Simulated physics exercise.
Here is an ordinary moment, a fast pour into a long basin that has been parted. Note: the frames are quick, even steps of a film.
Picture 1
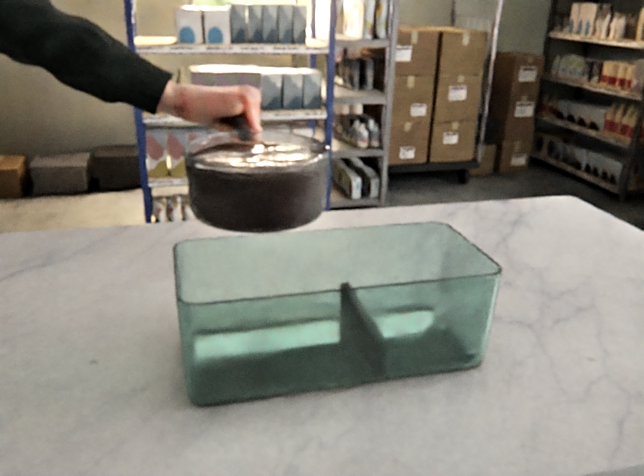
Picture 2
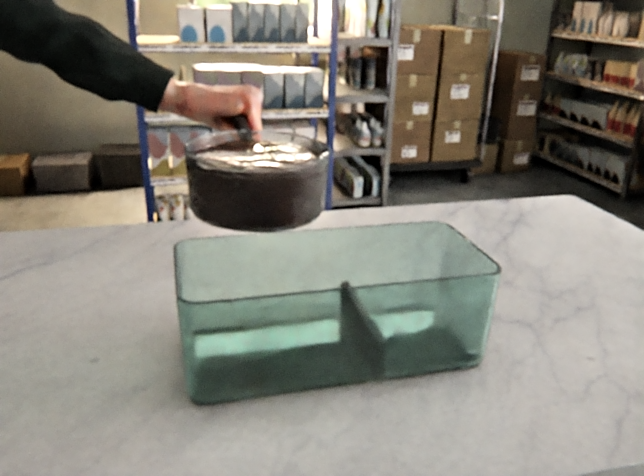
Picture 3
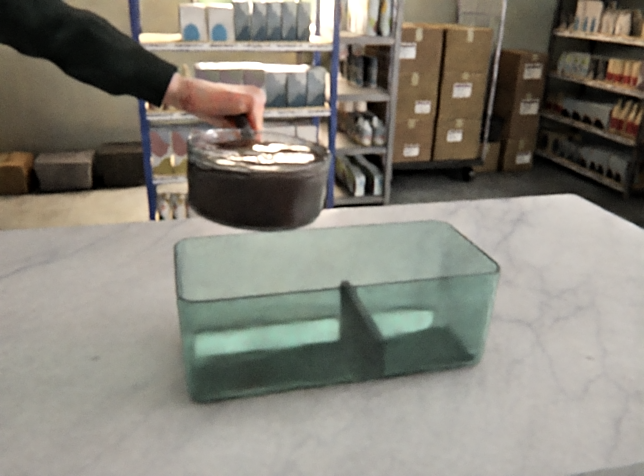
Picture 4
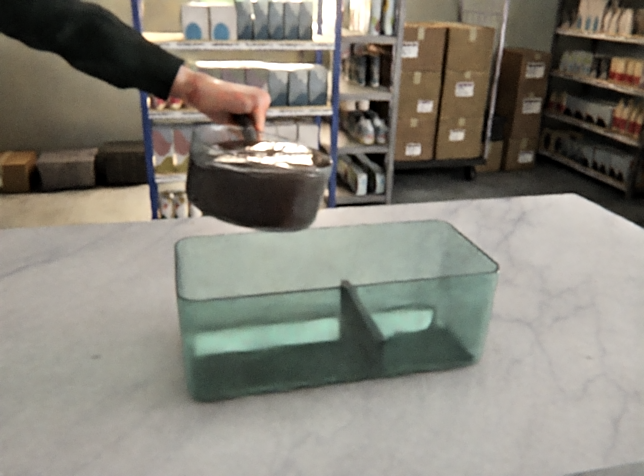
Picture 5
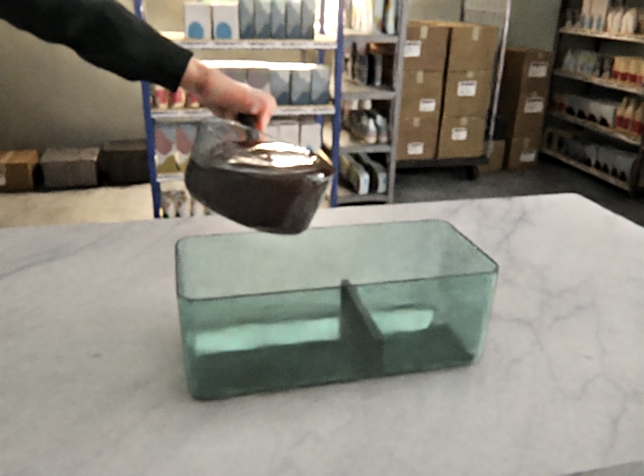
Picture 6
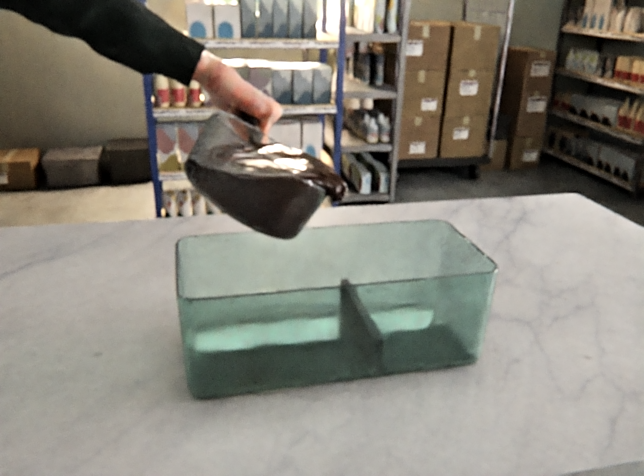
To begin with, a hand in a dark sleeve holds a round, see-through pot of dark liquid nearly level above a long green basin with a dividing wall. The hand then tilts the pot steadily to the right, and dark liquid starts to come over its lowered right edge.
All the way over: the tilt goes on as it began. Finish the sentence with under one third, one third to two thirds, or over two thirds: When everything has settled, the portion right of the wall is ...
When everything has settled, the portion right of the wall is one third to two thirds.
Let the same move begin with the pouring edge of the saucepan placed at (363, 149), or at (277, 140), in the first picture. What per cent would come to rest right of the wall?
Close to 75 in a hundred, then close to 10 in a hundred.
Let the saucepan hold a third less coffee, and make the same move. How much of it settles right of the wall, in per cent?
Roughly 20 in a hundred.
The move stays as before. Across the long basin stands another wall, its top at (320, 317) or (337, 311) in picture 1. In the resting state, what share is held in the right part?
You'd get roughly 80 per cent the first time and roughly 70 per cent the second.
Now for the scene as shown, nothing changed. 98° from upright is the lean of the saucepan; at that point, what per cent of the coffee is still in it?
Some 15 per cent.
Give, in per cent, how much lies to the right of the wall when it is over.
45 % or thereabouts.
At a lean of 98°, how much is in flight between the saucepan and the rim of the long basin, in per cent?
Airborne share: Approx. 20 %.
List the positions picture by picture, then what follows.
In the first picture, tilt 0°; pouring edge (326, 146); surface from (188, 160) to (322, 153); the long basin's rim runs from (176, 272) to (473, 246); the wall's top is at (362, 311).
In the second picture, tilt 1°; pouring edge (326, 148); surface from (188, 158) to (322, 154).
In the third picture, tilt 6°; pouring edge (327, 152); surface from (191, 156) to (324, 155).
In the fourth picture, tilt 13°; pouring edge (329, 161); surface from (192, 155) to (326, 157).
In the fifth picture, tilt 23°; pouring edge (330, 172); surface from (192, 157) to (327, 165); 3 per cent is over the edge.
In the sixth picture, tilt 34°; pouring edge (327, 186); surface from (189, 157) to (319, 171); 8 per cent is over the edge.
A moment on, the saucepan is tipped on its side and 17 per cent is still to pour, 24 is left of the wall and 38 right of it.
Next, the saucepan is tipped right over and 2 per cent is still to pour, 52 is left of the wall and 44 right of it.
Then the saucepan is tipped right over and 0 per cent is still to pour, 55 is left of the wall and 43 right of it.
Later the saucepan is tipped right over and 0 per cent is still to pour, 55 is left of the wall and 43 right of it.
Finally, 55 per cent lies left of the wall, 43 right of it and 1 outside.
